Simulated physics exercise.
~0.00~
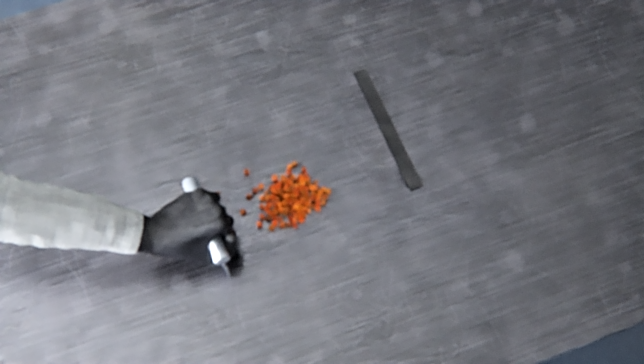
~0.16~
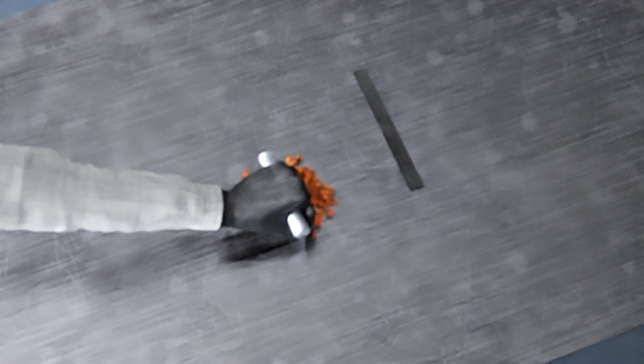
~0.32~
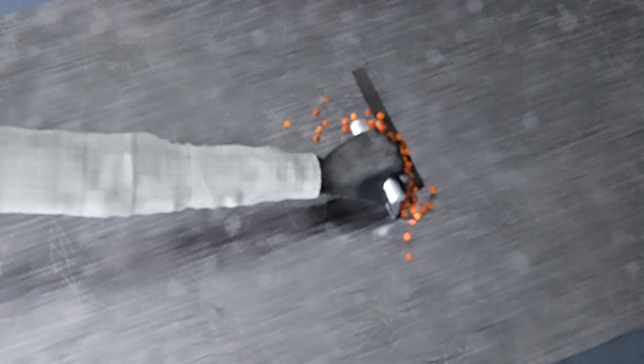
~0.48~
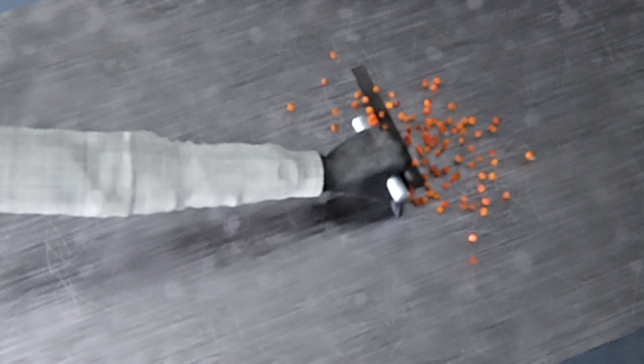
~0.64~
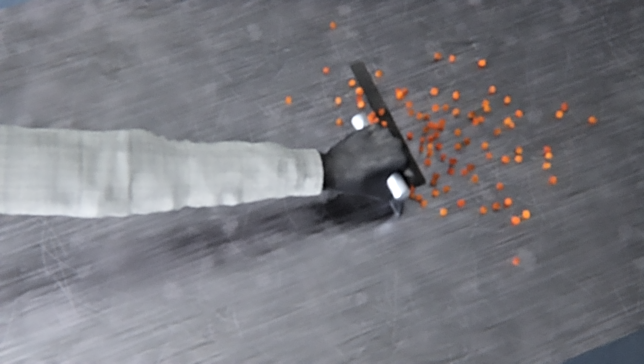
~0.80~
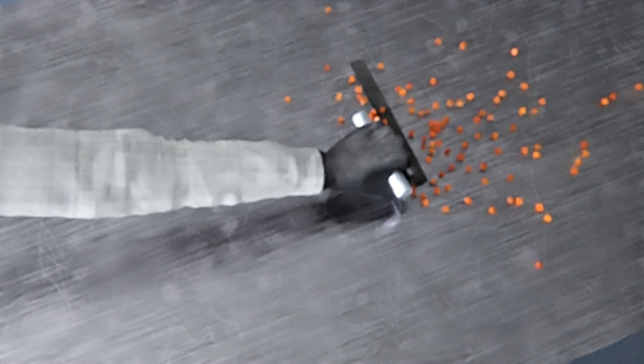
In the video, a gloved hand at the end of a pale sleeve pushes a pile of small orange carrot pieces rightwards to a dark strip and stops there, while many pieces scatter beyond it and others remain around the strip.
